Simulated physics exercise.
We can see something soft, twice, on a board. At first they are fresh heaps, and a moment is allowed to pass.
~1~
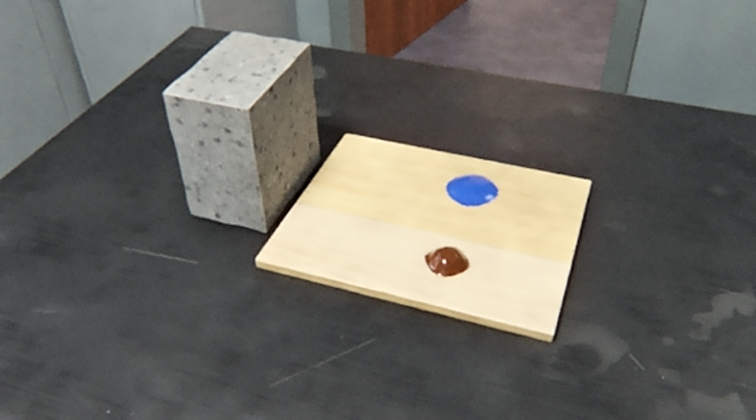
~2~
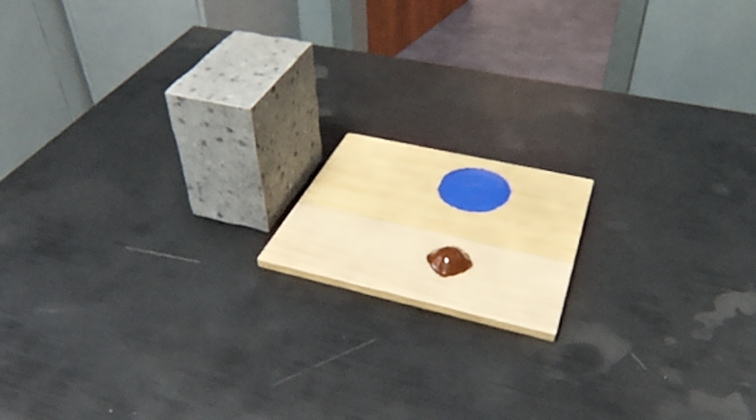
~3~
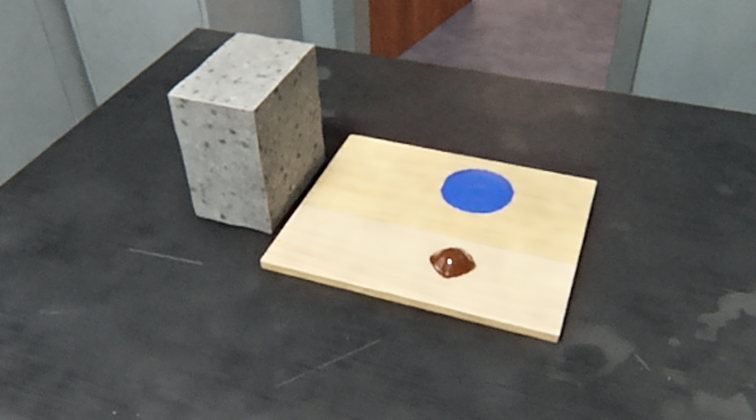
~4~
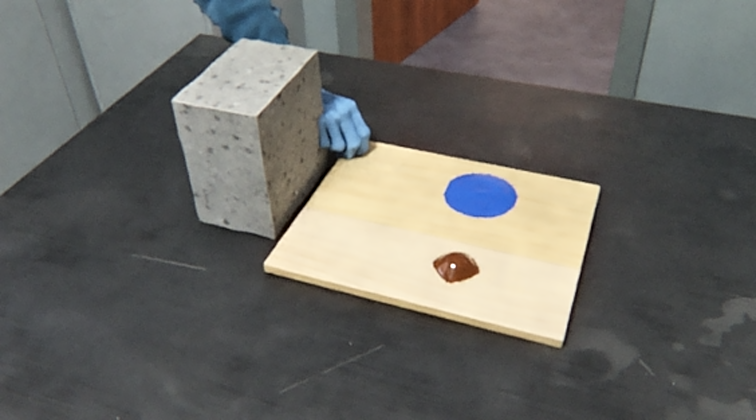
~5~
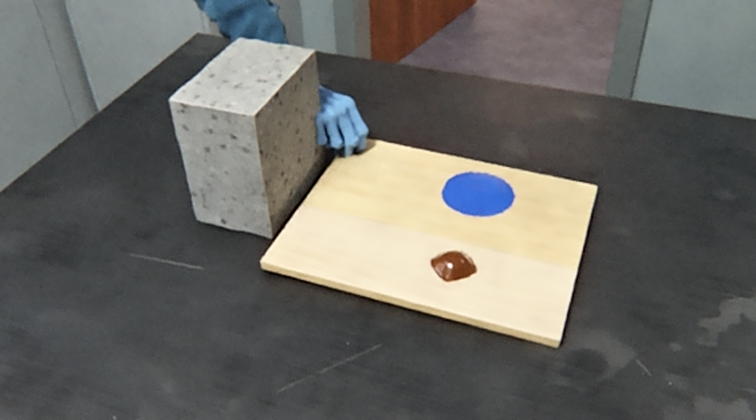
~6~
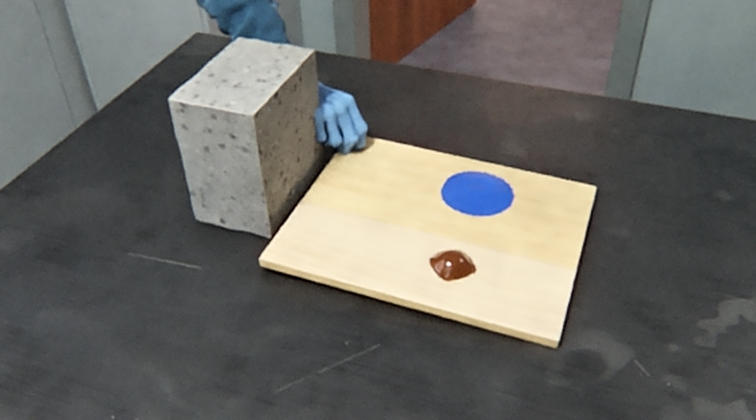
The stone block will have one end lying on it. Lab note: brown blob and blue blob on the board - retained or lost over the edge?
Result: Brown blob retained; blue blob lost over the edge.
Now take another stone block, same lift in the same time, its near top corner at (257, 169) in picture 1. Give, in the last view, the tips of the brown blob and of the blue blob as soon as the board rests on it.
Tips, last view: First (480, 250), second (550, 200).
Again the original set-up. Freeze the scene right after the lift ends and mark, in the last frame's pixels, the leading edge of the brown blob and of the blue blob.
Fronts, final frame: First approx. (502, 237); second approx. (583, 210).
Soon after, slope about 35°; the brown blob has not moved; the blue blob has crept down a long way.
Later, the brown blob has not moved; the blue blob is dripping off the low end.
In the end, slope about 35°; the brown blob has not moved; the blue blob is dripping off the low end.
